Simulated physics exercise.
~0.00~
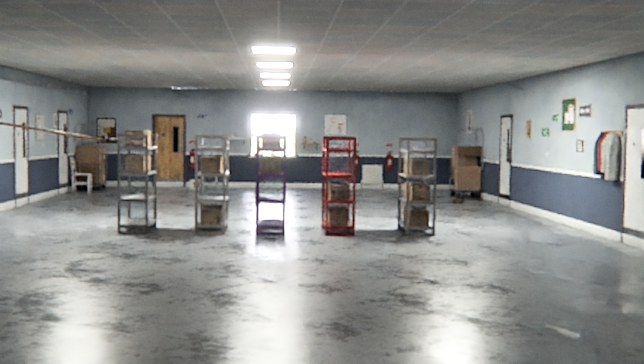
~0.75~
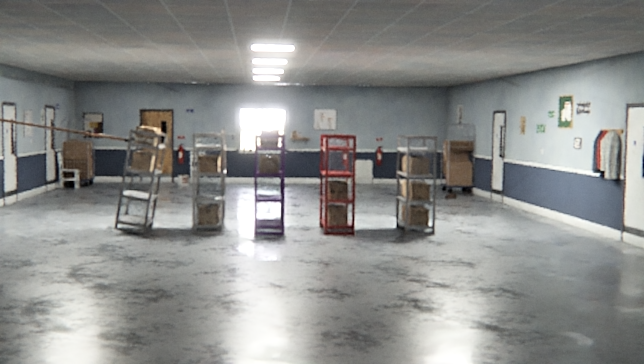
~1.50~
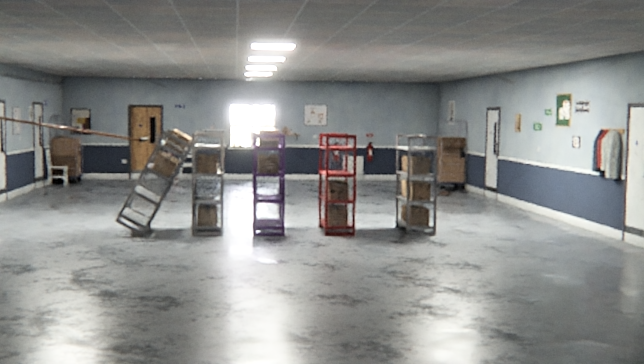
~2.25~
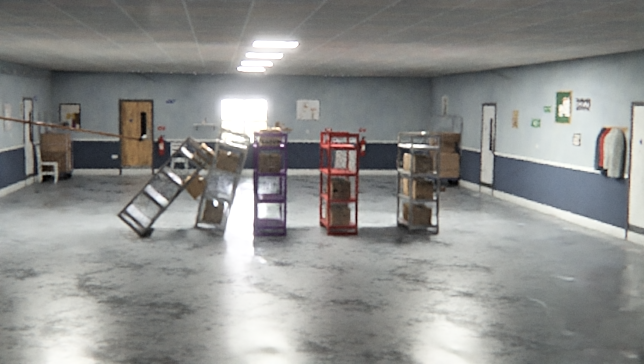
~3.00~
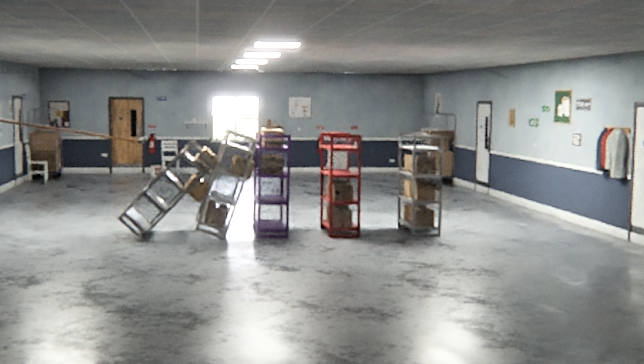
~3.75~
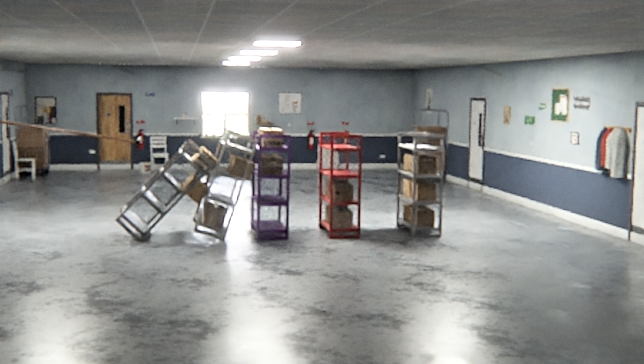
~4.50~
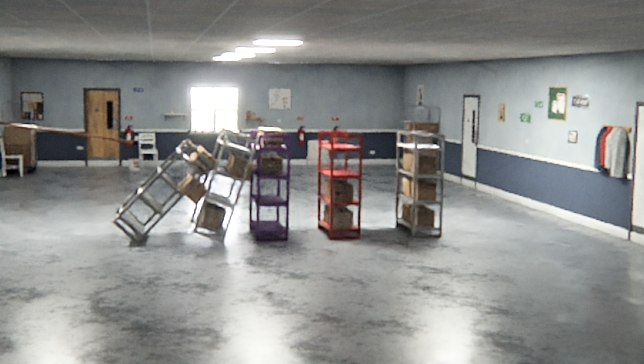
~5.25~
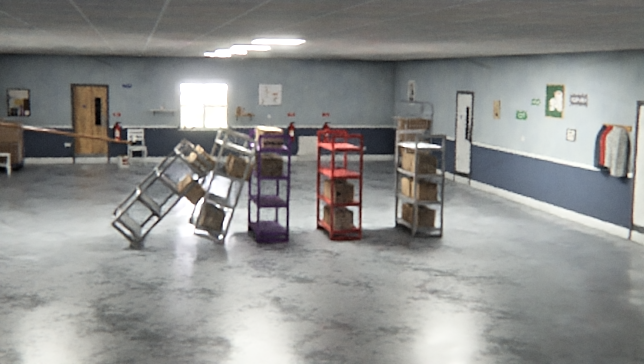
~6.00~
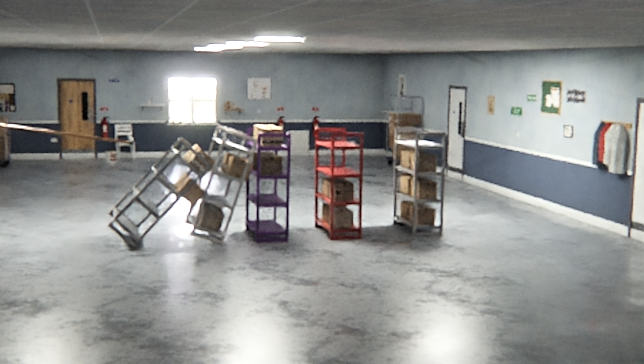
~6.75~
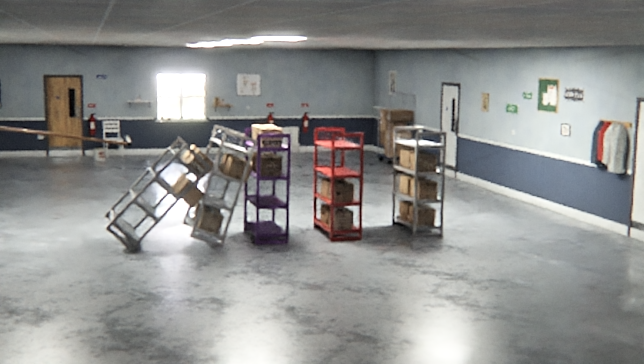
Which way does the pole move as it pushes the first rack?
The pole moves to the right, toward the row of racks.
